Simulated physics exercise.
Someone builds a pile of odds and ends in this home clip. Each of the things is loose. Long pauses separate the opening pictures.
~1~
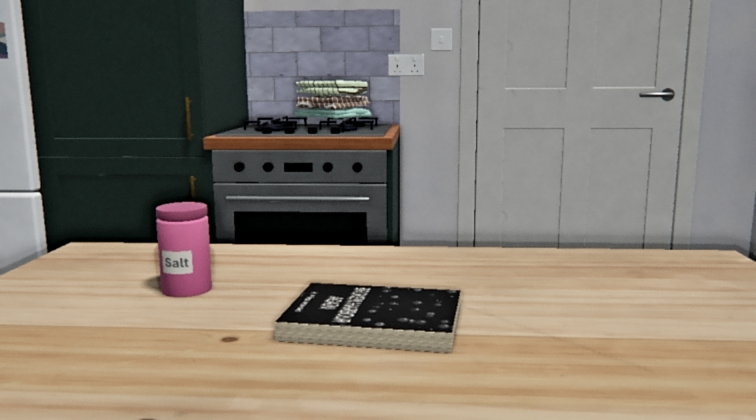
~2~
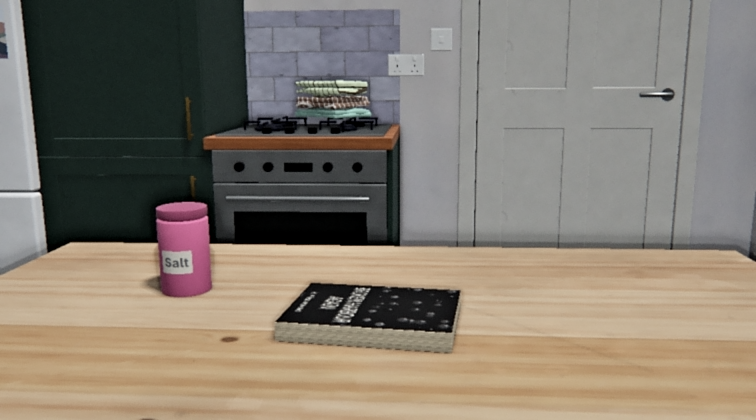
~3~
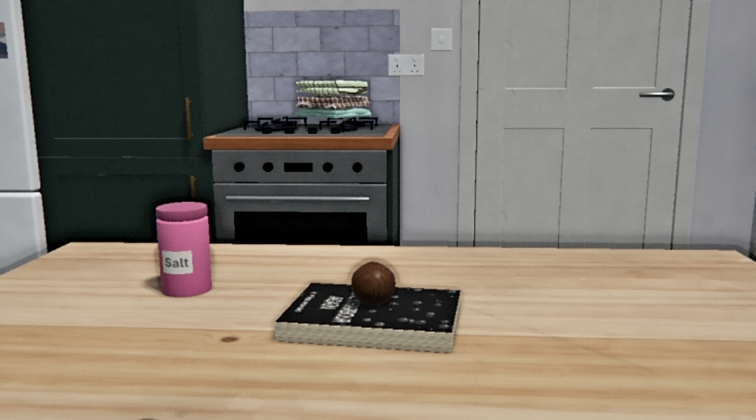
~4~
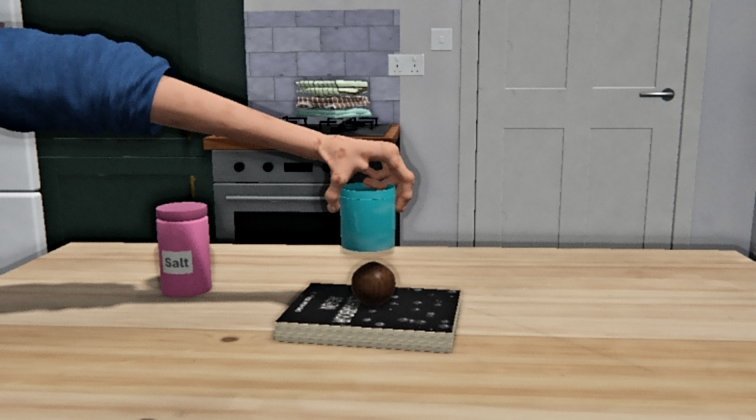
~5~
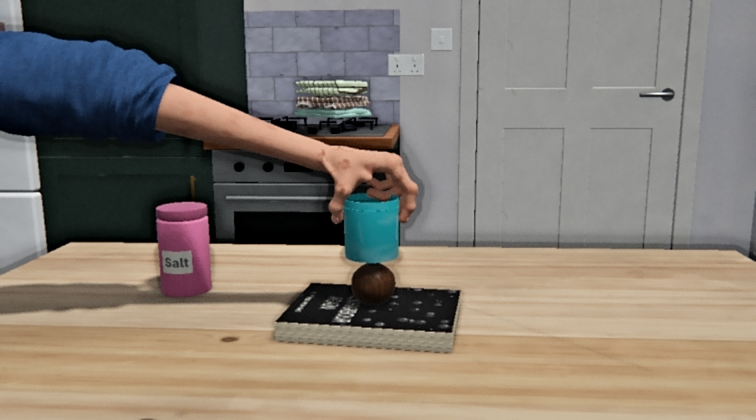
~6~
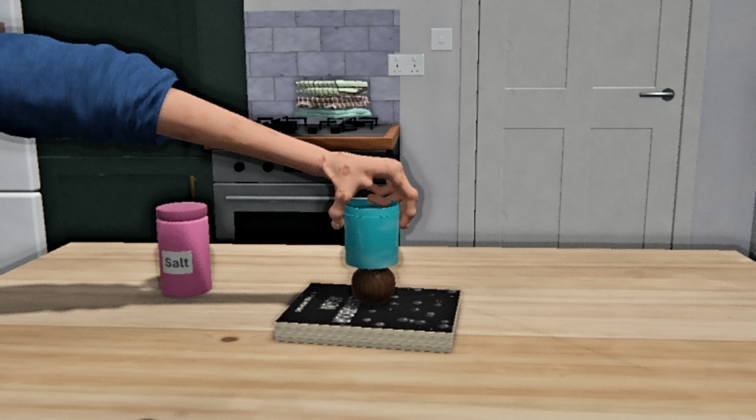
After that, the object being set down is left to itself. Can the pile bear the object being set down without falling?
No, it falls.
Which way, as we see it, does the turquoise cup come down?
That would be the viewer's left.
Then, 0.60 s after the last picture, turquoise cup now fallen.
Then, 0.70 s after the last picture, things are still on the move.
Then, 1.00 s after the last picture, as before.
At rest, fallen, turquoise cup; the other 3 in place. Seen from the same camera at the end, turquoise cup near (215, 293). The pile loses its balance.
